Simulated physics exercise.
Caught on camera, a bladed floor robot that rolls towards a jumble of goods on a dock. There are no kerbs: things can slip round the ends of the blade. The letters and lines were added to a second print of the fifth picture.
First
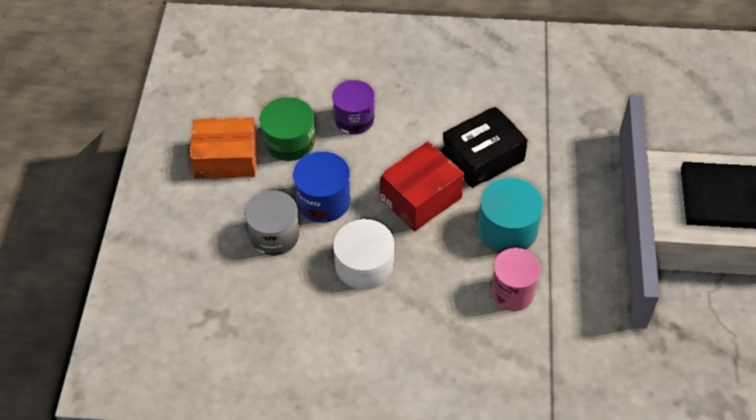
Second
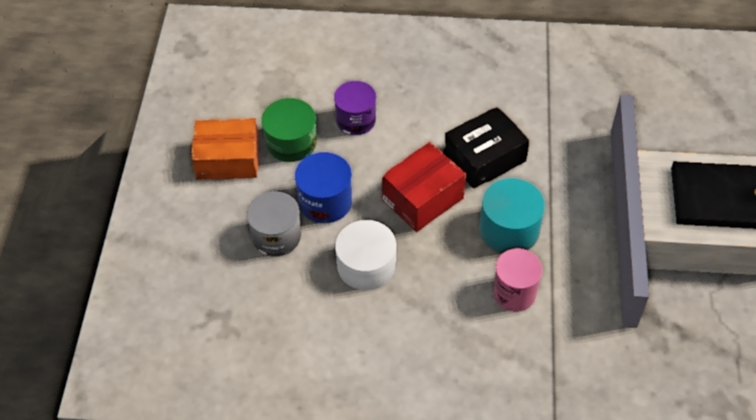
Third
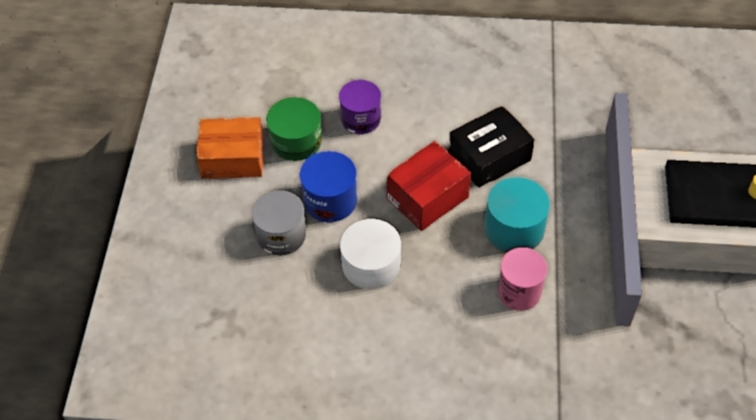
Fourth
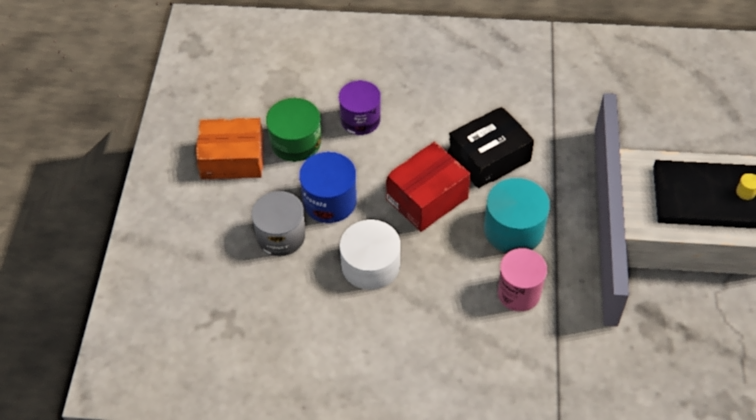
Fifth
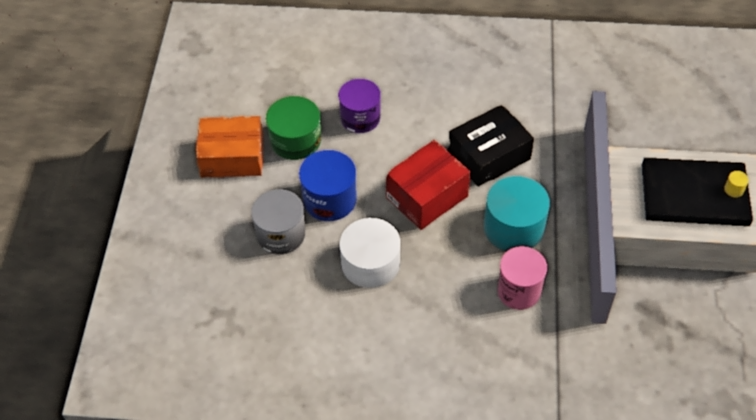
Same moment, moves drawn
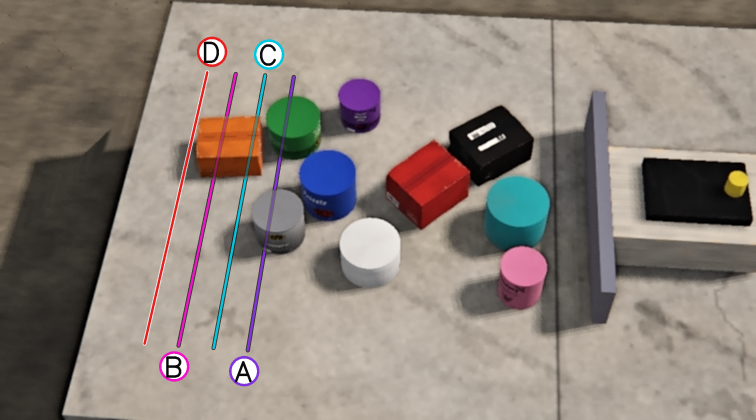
On a pale stone dock, a robot with a wide upright blade crept left from the right side towards a jumble of colourful pails, canisters and boxes, which stayed where they were.
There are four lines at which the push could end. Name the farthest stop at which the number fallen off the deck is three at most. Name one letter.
Up to line B.
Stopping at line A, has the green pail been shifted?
By then, yes.
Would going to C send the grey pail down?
No.
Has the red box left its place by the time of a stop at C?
Yes.
On the copy, A at (273, 201); B at (210, 198); C at (242, 200); D at (179, 196).
On B. First, robot (542, 181); pink pail (424, 273); grey pail (273, 227).
Then, robot (398, 173); blue pail (184, 199); orange box (202, 145).
Finally, robot (289, 167); blue pail over the edge; orange box over the edge; two fallen.
By contrast, A is within the limit but short; C is within the limit but short; D drops four.
